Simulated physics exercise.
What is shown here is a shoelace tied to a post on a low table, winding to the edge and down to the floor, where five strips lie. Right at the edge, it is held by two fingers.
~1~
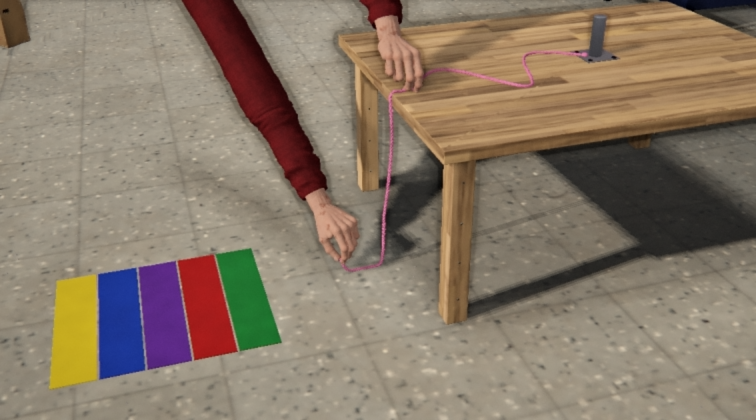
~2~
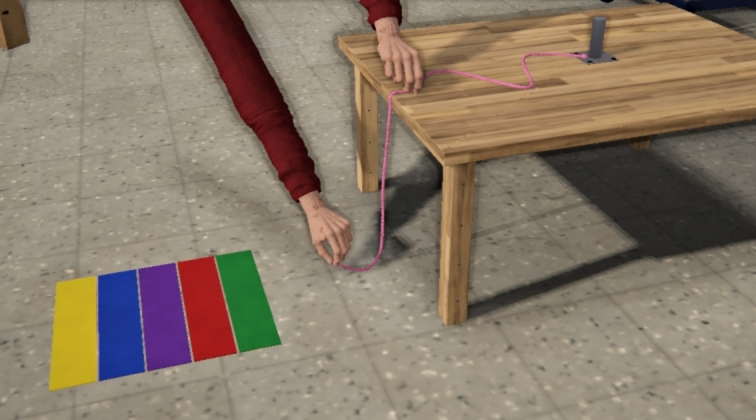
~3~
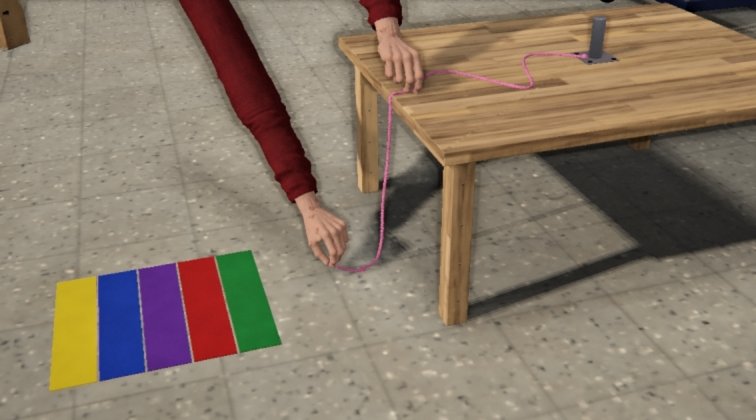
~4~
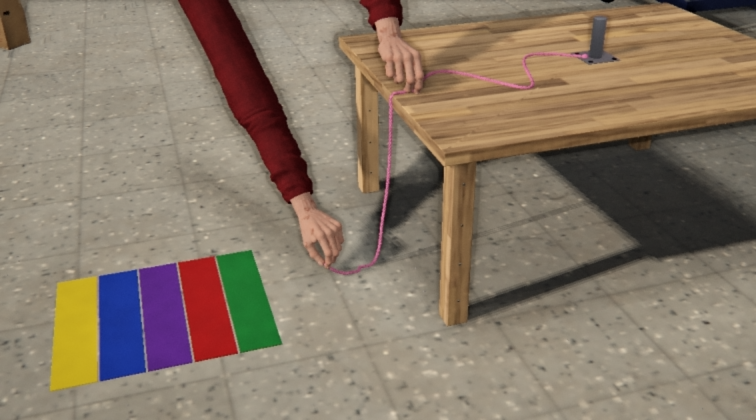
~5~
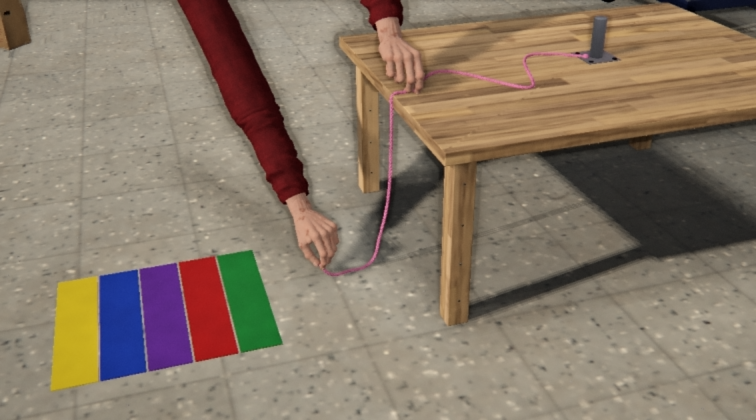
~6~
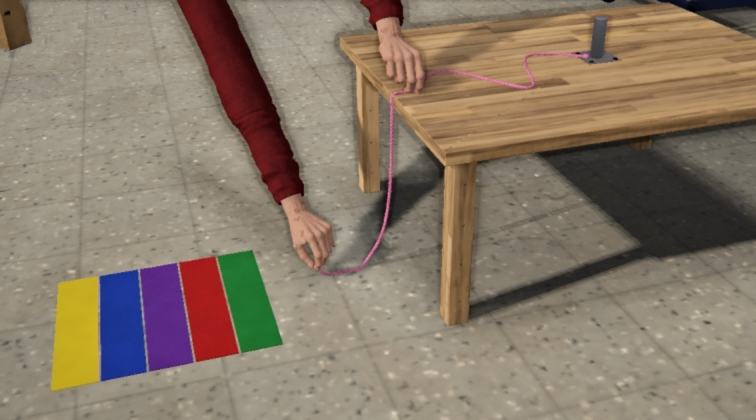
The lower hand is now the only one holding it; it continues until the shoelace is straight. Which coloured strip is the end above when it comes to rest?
The yellow one.
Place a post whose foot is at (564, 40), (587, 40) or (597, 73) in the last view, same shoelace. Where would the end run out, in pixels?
First try about (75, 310), second about (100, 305), third about (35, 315).
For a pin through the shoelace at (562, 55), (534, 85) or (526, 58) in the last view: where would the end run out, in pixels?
Near (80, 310), (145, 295) and (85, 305).
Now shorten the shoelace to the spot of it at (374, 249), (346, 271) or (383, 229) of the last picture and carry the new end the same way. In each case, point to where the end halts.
The pixels are (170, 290) for the first, (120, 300) for the second and (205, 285) for the third.
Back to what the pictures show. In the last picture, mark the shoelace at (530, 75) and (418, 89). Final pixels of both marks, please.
First: (484, 75). Second: (314, 143).
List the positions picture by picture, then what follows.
The first picture shows end (341, 259); green (255, 327); red (212, 335); purple (167, 344); blue (121, 353); yellow (74, 362).
The second picture shows end (334, 262); shoelace through (543, 54) (531, 79) (466, 74) (415, 90) (385, 165) (382, 242).
The third picture shows end (330, 263).
The fourth picture shows end (325, 264); shoelace through (543, 54) (531, 79) (467, 75) (416, 91) (389, 164) (380, 242).
The fifth picture shows end (320, 265).
The sixth picture shows end (315, 266); shoelace through (544, 54) (532, 79) (468, 74) (417, 91) (391, 164) (378, 242).
Soon after, end near (157, 294); over purple.
After that, end near (102, 304); over blue.
At the stop, end near (69, 310); over yellow. It gets as far as the yellow strip.
